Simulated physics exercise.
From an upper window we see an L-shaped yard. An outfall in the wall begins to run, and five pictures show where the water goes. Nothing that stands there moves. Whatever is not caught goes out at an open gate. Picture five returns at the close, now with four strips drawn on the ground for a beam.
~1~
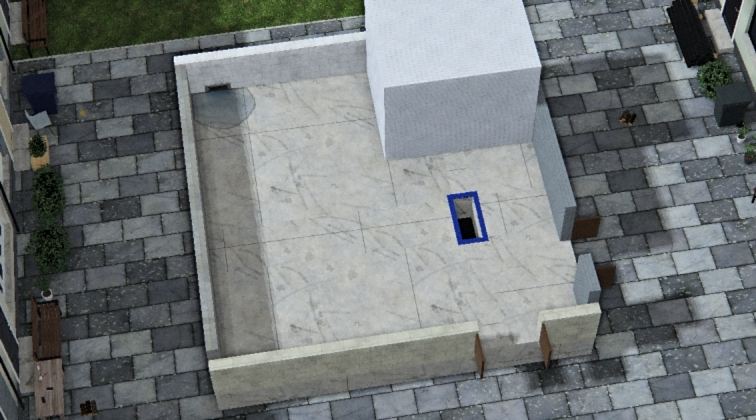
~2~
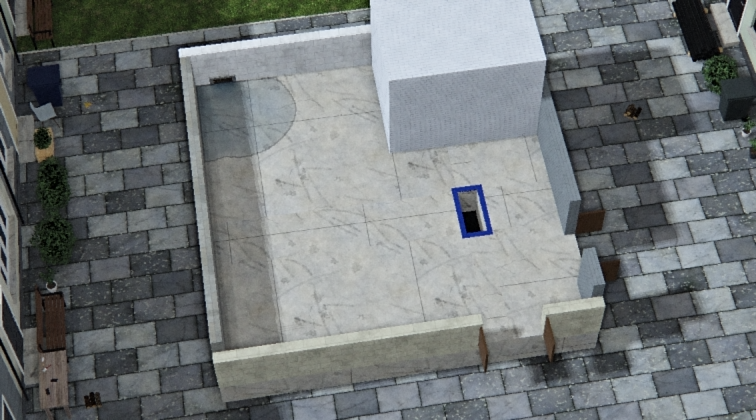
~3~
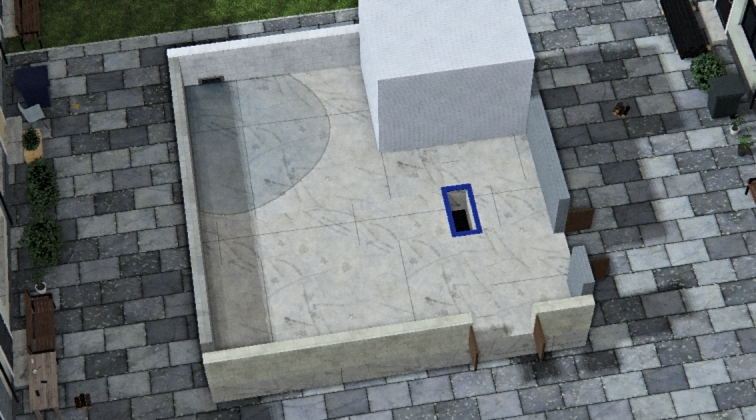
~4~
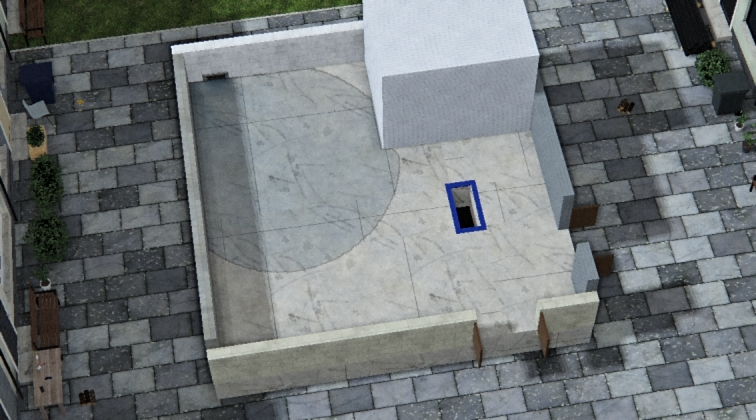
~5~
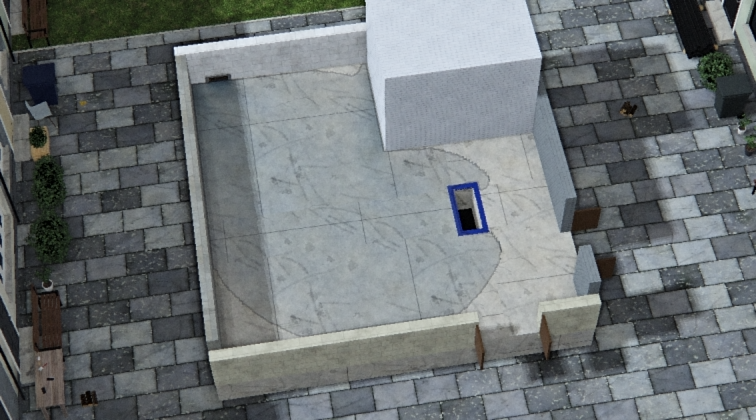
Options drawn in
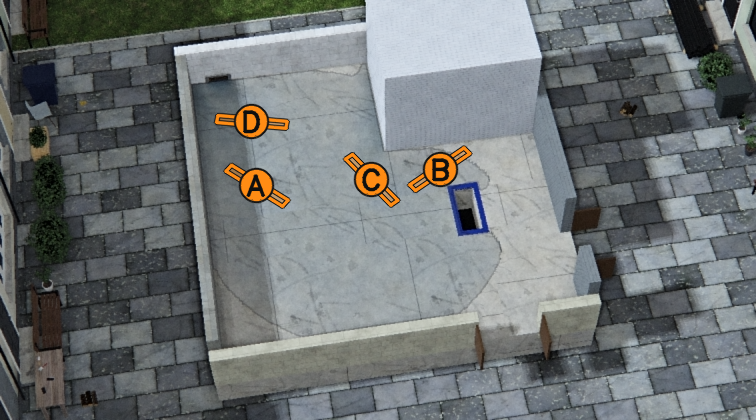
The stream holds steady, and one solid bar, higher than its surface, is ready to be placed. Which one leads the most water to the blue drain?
Choose A.
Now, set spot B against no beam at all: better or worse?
It is worse.
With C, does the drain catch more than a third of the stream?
No, it does not.
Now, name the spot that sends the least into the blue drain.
B.
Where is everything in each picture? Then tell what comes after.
In the first picture, outfall at (218, 87); blue drain at (468, 218); open gate at (506, 336); open gate at (566, 265); 3 % of the ground under water, visible out to (216, 125); blue drain still dry.
In the second picture, 9 % of the ground under water, visible out to (263, 148); blue drain still dry.
In the third picture, 21 % of the ground under water, visible out to (247, 207); blue drain still dry.
In the fourth picture, 42 % of the ground under water, visible out to (360, 240); blue drain still dry.
In the fifth picture, 71 % of the ground under water, visible out to (468, 301); blue drain taking water.
In orange, A from (228, 168) to (285, 203); B from (412, 187) to (466, 150); C from (349, 156) to (394, 202); D from (217, 118) to (286, 124).
With A, about 27 % of the stream goes into the blue drain, about 73 % out by the gates.
With B, about 12 % of the stream goes into the blue drain, about 88 % out by the gates.
With C, about 17 % of the stream goes into the blue drain, about 83 % out by the gates.
With D, about 17 % of the stream goes into the blue drain, about 83 % out by the gates.
